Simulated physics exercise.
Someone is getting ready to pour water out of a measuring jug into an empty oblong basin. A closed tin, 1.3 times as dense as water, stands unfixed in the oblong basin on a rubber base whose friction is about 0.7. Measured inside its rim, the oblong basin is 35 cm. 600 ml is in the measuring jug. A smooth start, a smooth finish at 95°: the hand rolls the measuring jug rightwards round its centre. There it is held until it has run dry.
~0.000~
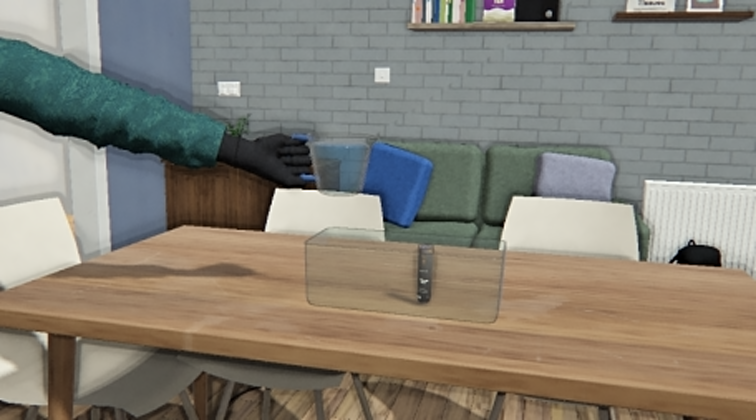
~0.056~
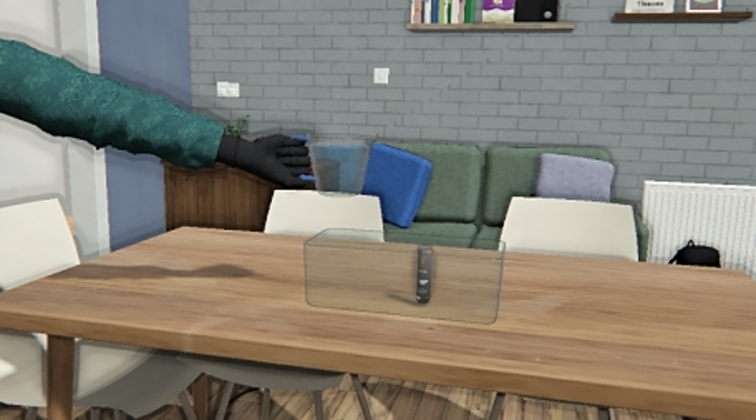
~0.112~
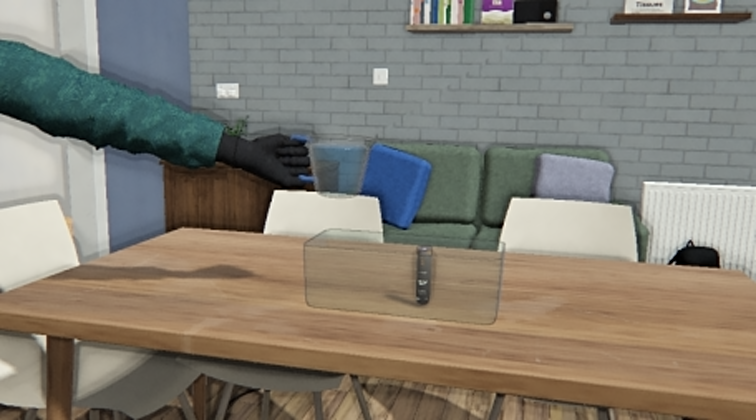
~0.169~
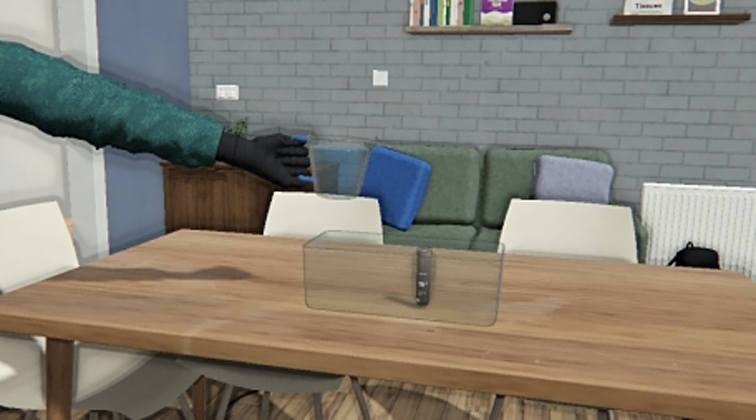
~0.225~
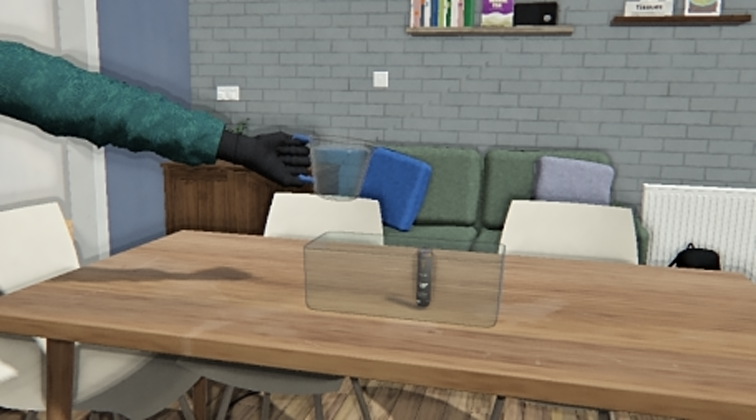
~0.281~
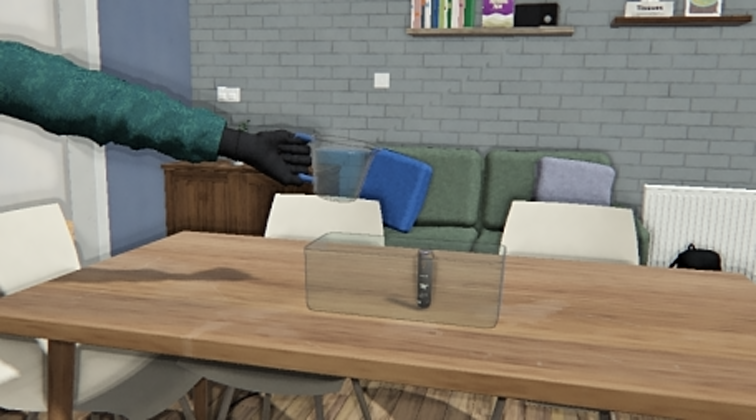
We see a gloved hand in a green sleeve holding a clear jug of water above a transparent oblong basin with a small dark object at it on a wooden table; nearly still at first, the hand slowly tilts the jug slightly rightwards.
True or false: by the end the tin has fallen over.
True.
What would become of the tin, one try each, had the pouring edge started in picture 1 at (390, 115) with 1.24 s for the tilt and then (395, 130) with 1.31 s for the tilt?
First it tips over; then it tips over.
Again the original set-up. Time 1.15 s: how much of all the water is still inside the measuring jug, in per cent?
About 26 per cent.
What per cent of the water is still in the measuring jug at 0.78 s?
Roughly 78 per cent.
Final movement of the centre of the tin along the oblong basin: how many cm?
The tin's middle ends up about 7.5 cm along the basin.
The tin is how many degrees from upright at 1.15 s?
The lean is some 45° away from upright.
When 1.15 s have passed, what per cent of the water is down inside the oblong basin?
Near 58 in a hundred.
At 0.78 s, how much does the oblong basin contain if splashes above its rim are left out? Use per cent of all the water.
The basin holds roughly 6 in a hundred parts at that moment.
By 0.78 s the tilt is 53° and 77 per cent is still to pour; the tin stands where it began.
By 1.15 s the tilt is 85° and 26 per cent is still to pour; the tin leans 44°.
By 1.53 s the tilt is 95° and 2 per cent is still to pour; the tin lies on its side.
By 1.95 s the tilt is 95° and 0 per cent is still to pour; the tin lies on its side.
At rest the tin lies on its side.
